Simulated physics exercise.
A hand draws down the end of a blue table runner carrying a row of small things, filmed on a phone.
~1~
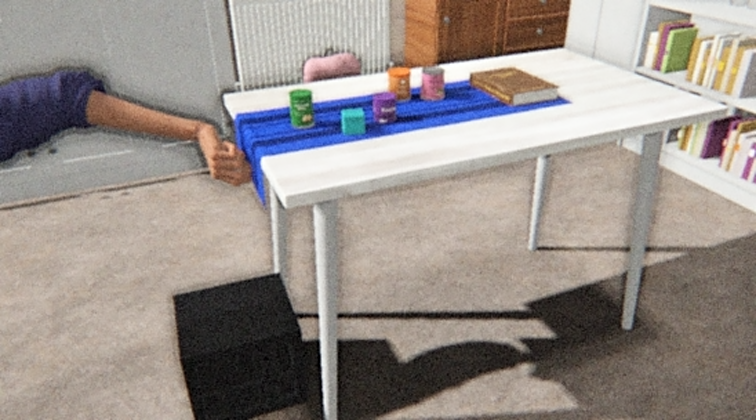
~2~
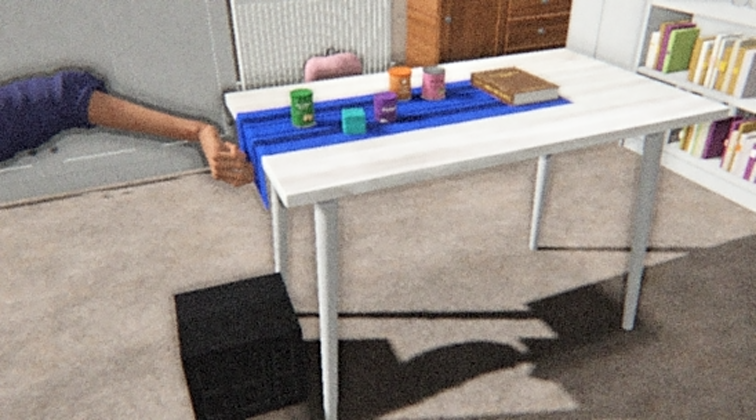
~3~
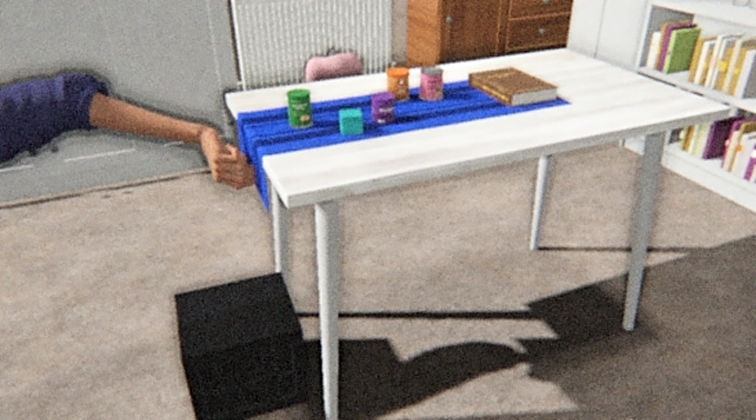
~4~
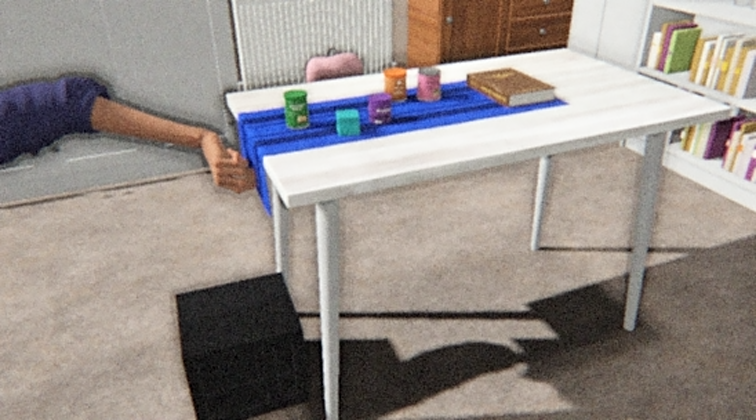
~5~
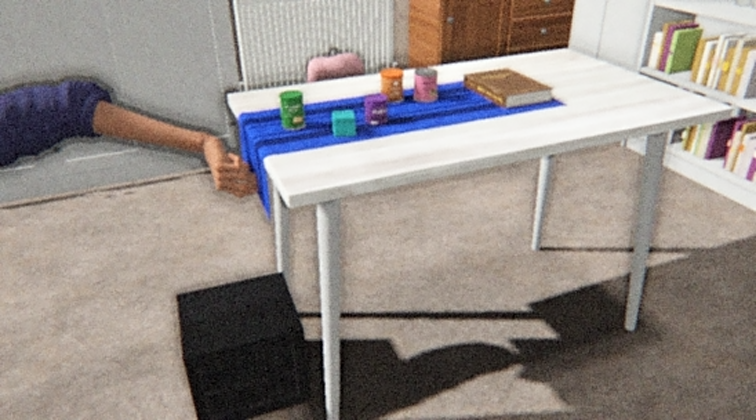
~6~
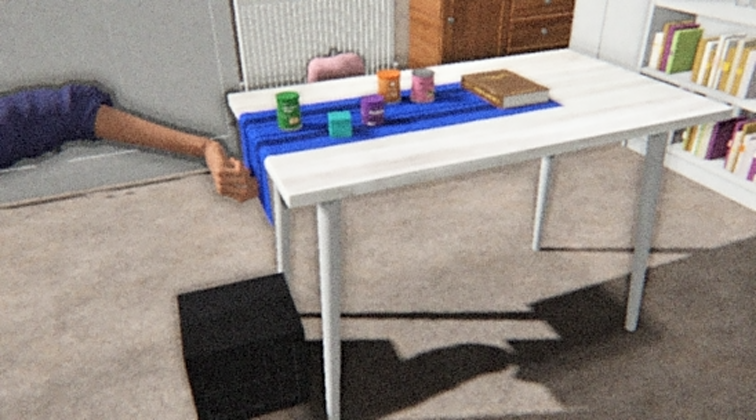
A hand slowly drawing down the end of a blue table runner, the cans, cube, pot and book shifting slightly left.
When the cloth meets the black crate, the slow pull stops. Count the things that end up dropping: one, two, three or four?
Three pieces drop off.
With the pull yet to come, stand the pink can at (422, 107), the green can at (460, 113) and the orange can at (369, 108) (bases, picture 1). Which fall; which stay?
The pink can? It stays where it is. The green can stays where it is, and the orange can tips off.
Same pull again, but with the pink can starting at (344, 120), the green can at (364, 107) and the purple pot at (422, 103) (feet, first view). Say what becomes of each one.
The pink can ends up off; the green can ends up off; the purple pot stays put.
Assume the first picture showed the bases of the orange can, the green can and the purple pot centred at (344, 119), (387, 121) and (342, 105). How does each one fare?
The orange can topples down; the green can topples down; and the purple pot topples down.
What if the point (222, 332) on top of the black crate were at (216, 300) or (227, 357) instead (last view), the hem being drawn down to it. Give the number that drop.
We'd get 2 in the first case and 4 in the second.
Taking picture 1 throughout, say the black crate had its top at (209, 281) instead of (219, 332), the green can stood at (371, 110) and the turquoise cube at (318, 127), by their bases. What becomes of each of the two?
The green can stays aboard; the turquoise cube is lost.
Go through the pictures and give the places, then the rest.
Hem (267, 210); green can (301, 92); turquoise cube (353, 112); purple pot (385, 96); orange can (399, 71); pink can (433, 70); top of the crate (219, 332), in the first picture.
Hem (268, 210); green can (301, 92), in the second picture.
Hem (269, 213); turquoise cube (351, 113), in the third picture.
Hem (271, 217); purple pot (380, 97); top of the crate (221, 331), in the fourth picture.
Hem (270, 222); orange can (392, 72), in the fifth picture.
Hem (273, 226); green can (287, 94); turquoise cube (340, 115); purple pot (373, 98); orange can (389, 73); pink can (423, 72), in the sixth picture.
Soon after, hem near (264, 265); green can and turquoise cube gone.
Then, hem on the crate; green can, turquoise cube and purple pot gone.
At rest, hem on the crate; green can, turquoise cube and purple pot gone. The count of fallen things is three.
